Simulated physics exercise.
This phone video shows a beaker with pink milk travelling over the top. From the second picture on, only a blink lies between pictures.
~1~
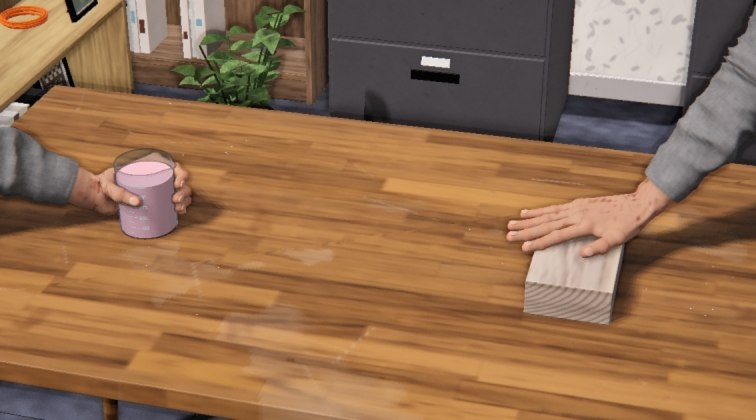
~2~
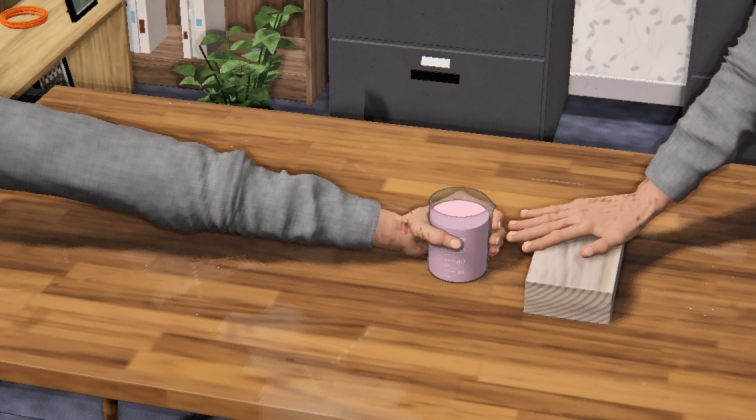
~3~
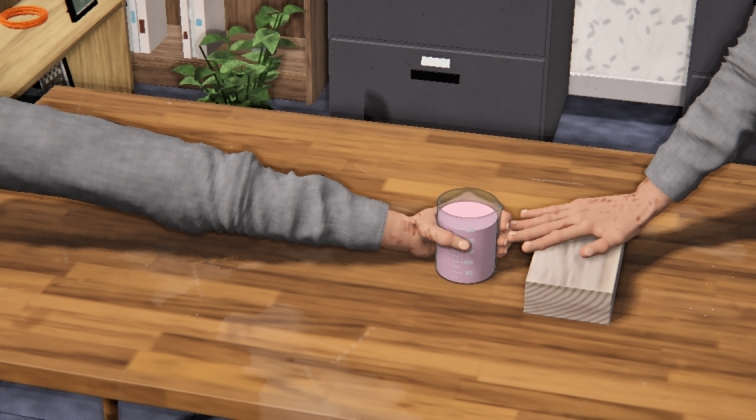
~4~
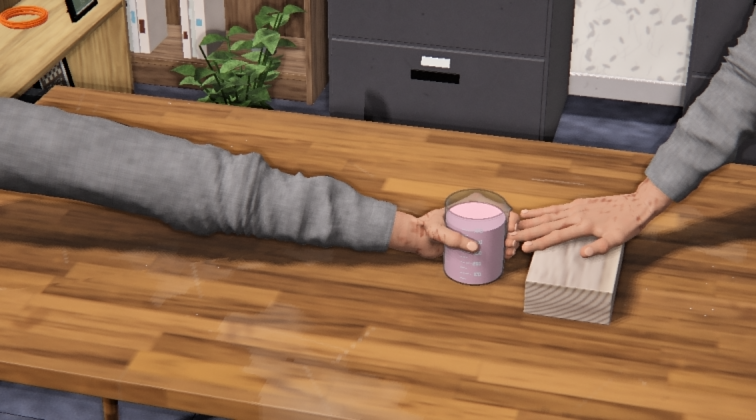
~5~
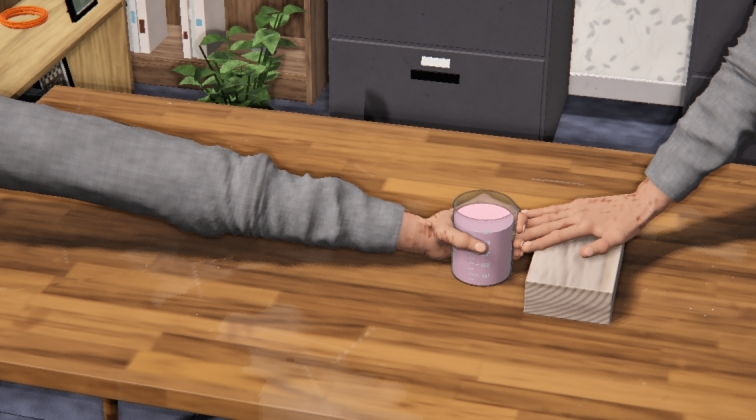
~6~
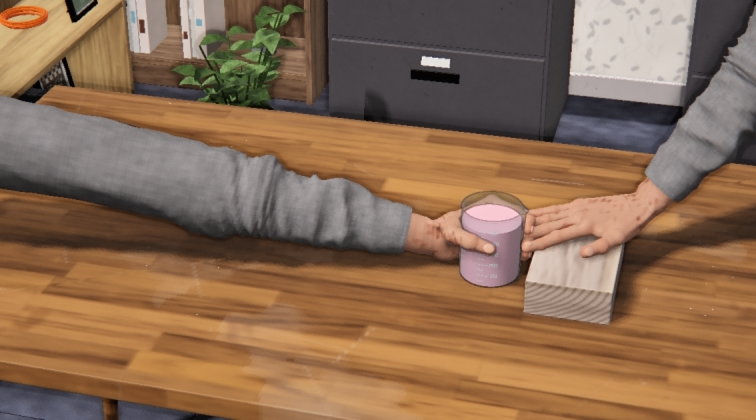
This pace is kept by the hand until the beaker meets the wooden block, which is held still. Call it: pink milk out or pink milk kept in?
Kept in.
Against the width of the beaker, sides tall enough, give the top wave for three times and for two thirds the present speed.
Roughly 40 and 10 percent.
Shortly, the beaker meets the wooden block.
Then, the pink milk surges up the wall; the wave climbs under half way to the rim.
At the finish, the beaker stands at the wooden block; none is lost.
